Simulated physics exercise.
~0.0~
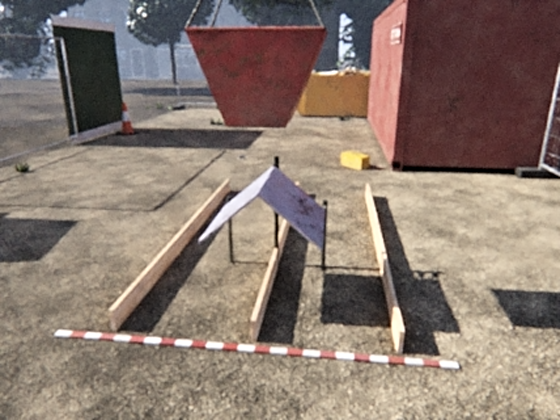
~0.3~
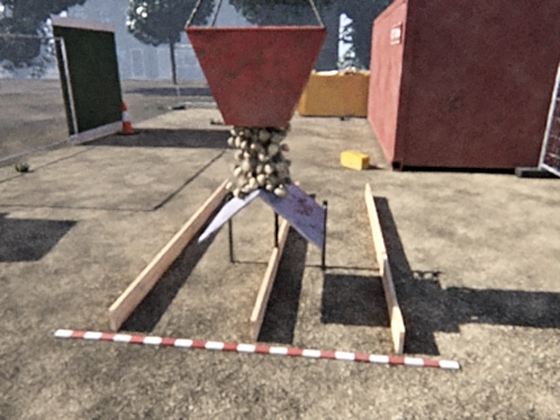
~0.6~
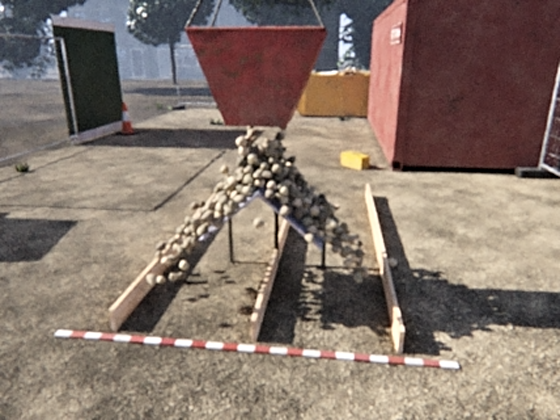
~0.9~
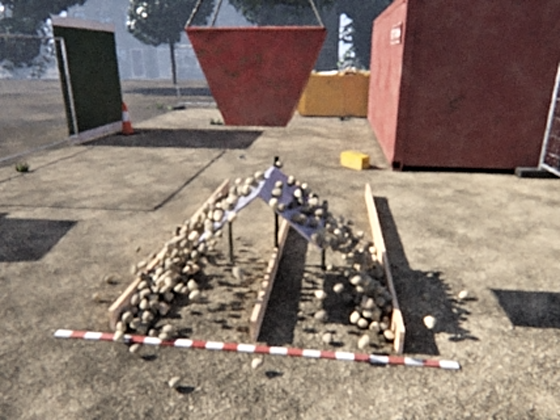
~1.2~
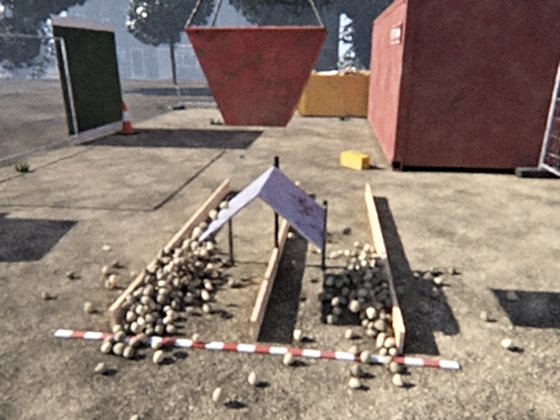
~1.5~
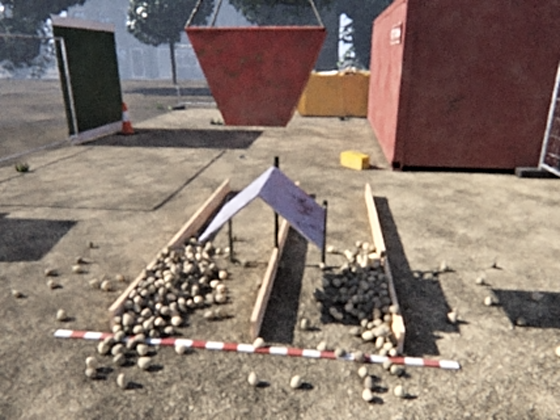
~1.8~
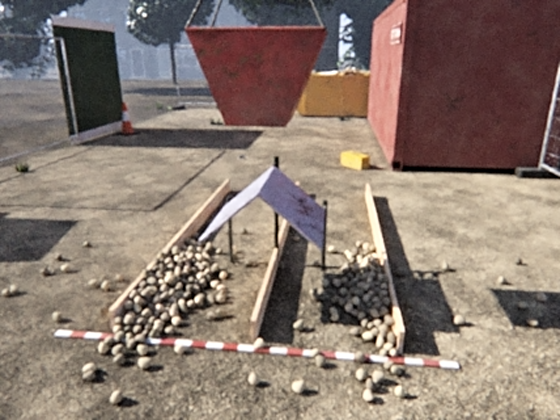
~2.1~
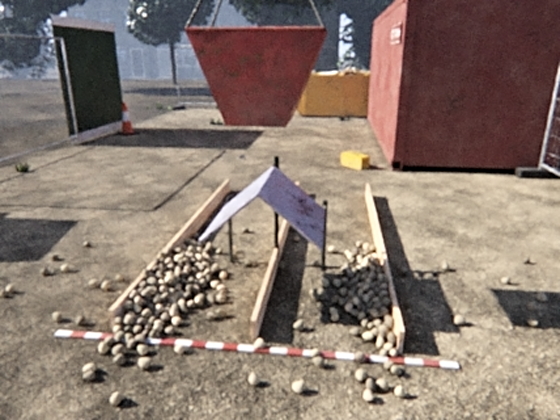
In a yard, stones drop from a red hopper, split over a ridge and settle mostly left.
